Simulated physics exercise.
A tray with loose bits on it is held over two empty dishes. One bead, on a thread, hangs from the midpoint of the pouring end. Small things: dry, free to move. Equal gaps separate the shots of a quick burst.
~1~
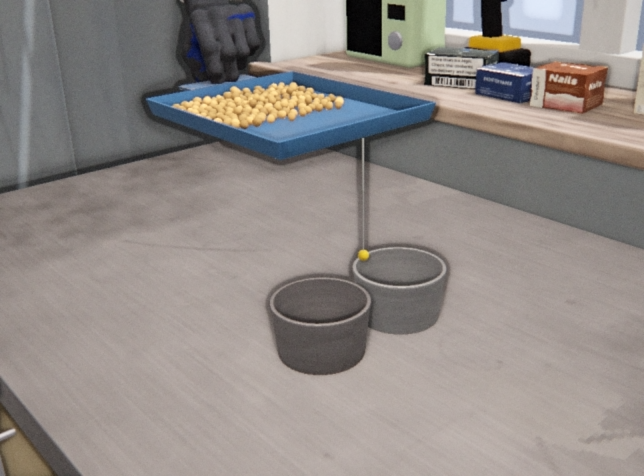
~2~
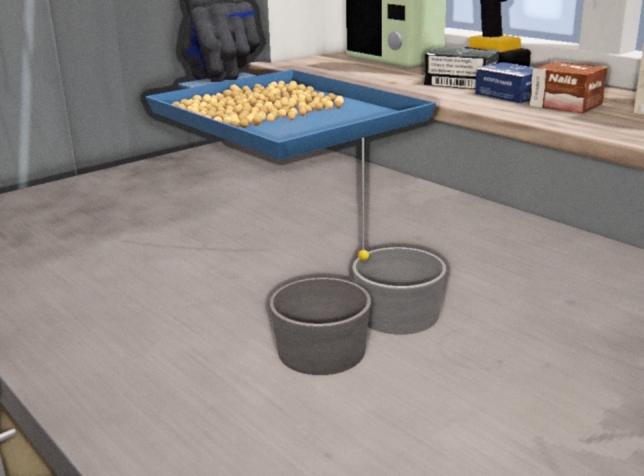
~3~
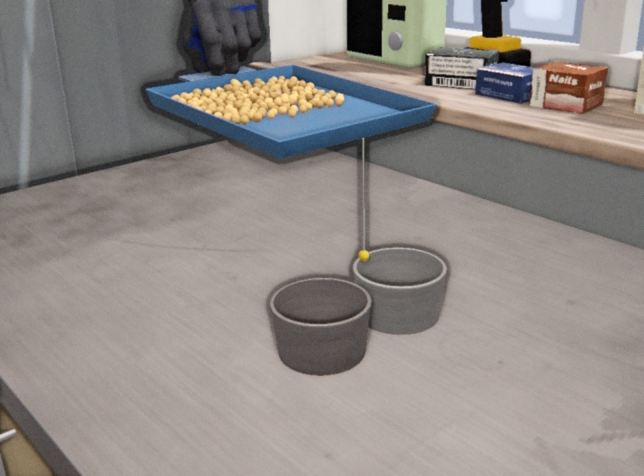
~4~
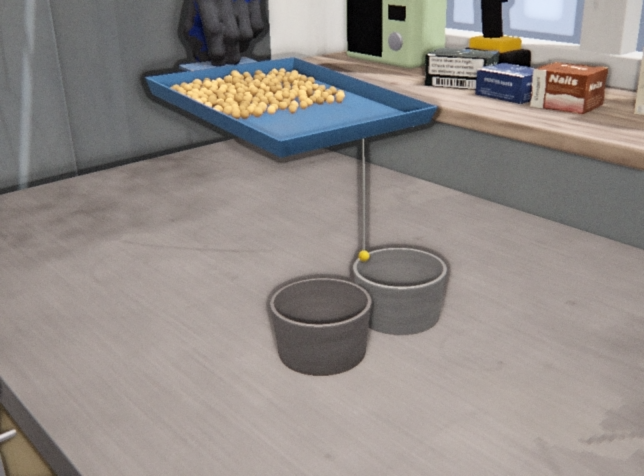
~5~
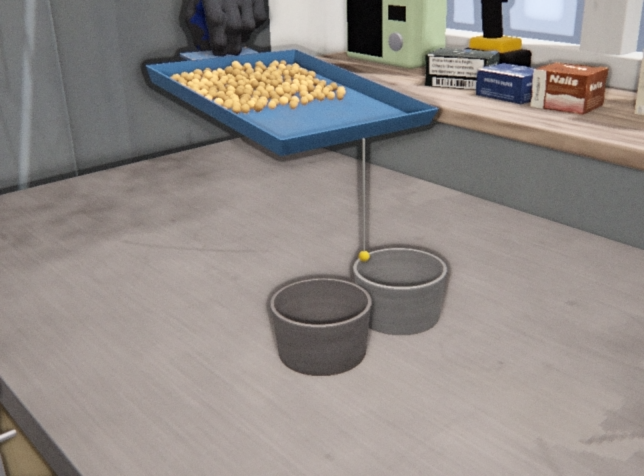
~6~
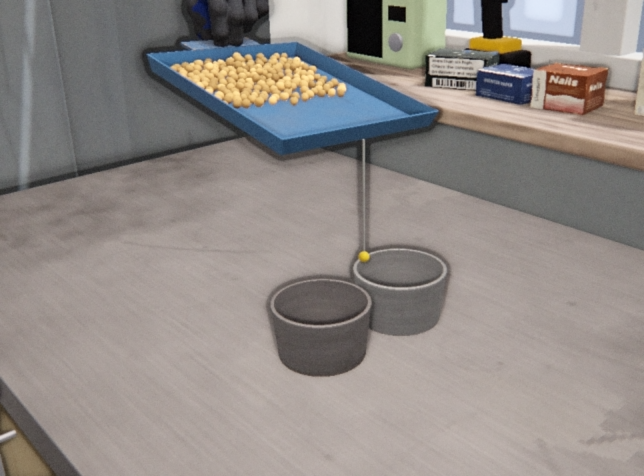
A gloved hand slightly tilting a blue tray of chickpeas above two empty grey dishes, a yellow bead hanging from its edge.
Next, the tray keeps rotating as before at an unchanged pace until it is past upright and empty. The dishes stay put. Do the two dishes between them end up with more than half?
No.
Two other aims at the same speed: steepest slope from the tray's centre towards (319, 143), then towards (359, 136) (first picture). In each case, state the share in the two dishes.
The share is 60 per cent in the first and 40 per cent in the second.
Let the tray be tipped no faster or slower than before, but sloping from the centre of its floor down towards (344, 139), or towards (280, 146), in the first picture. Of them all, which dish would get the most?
The left-side dish first and the left-side dish second.
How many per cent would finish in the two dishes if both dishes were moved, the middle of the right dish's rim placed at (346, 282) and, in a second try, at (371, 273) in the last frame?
Respectively 0 % and 10 %.
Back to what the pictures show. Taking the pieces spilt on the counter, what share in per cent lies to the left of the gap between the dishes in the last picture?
About 0 percent.
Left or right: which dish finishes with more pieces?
I'd say more ends in the right-side one.
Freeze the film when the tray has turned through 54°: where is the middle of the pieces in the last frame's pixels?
Roughly at (373, 102).
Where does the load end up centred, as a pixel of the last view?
Near (445, 306).
Soon after the last picture, tray tipped steeply; nearly all on the tray; a stray few in the right dish; a stray few outside both; a stray few in the air.
A little later, tray tipped right over; nearly all on the tray; a stray few in the right dish; a stray few outside both; a stray few in the air.
Later still, tray tipped past a quarter turn; about a third in the right dish; about two thirds outside both.
At rest, tray tipped past a quarter turn; none in the left dish; about a third in the right dish; about two thirds outside both.
